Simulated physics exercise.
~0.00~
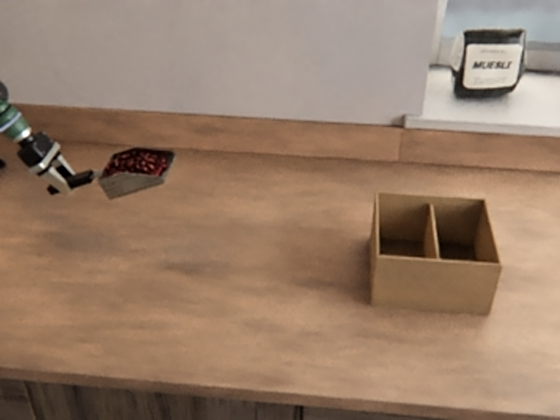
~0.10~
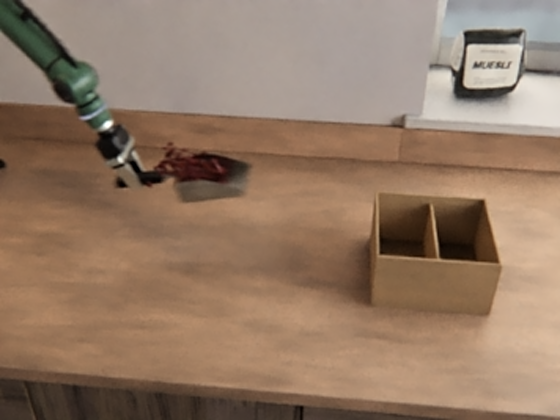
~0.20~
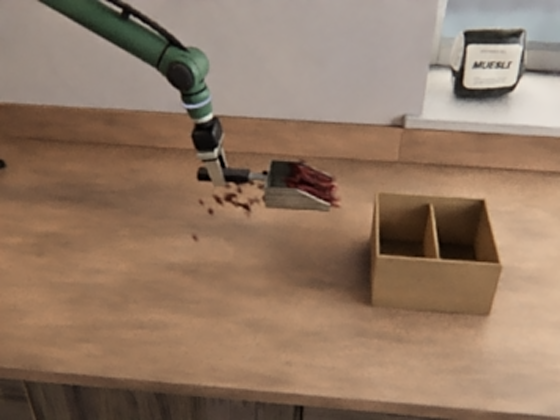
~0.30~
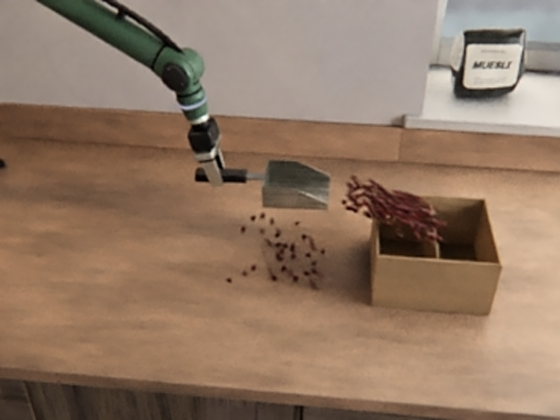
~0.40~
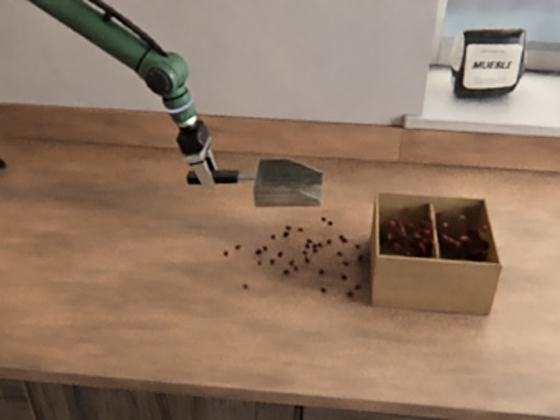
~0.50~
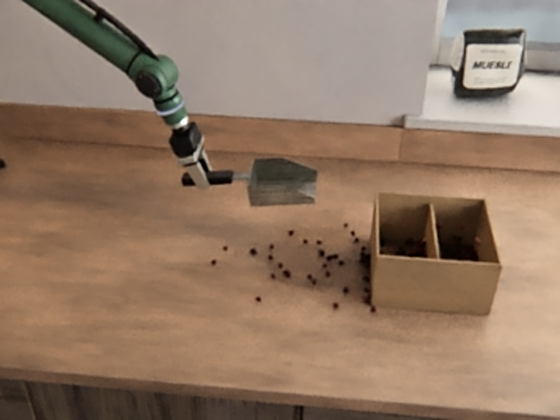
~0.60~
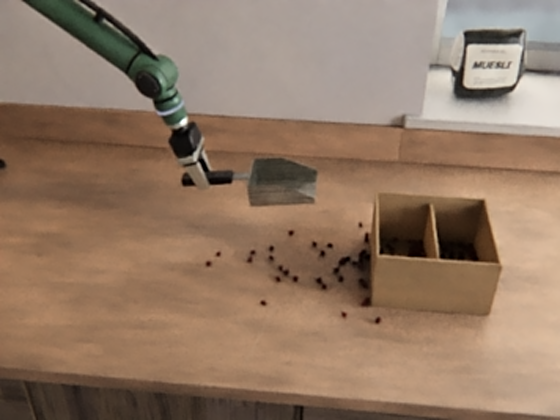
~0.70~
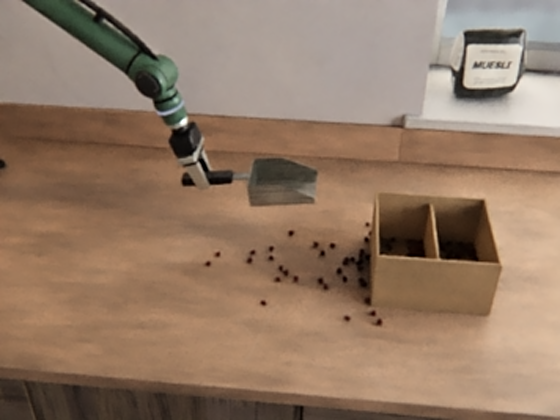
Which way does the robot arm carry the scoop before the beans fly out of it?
The arm carries the scoop to the right, towards the divided box.
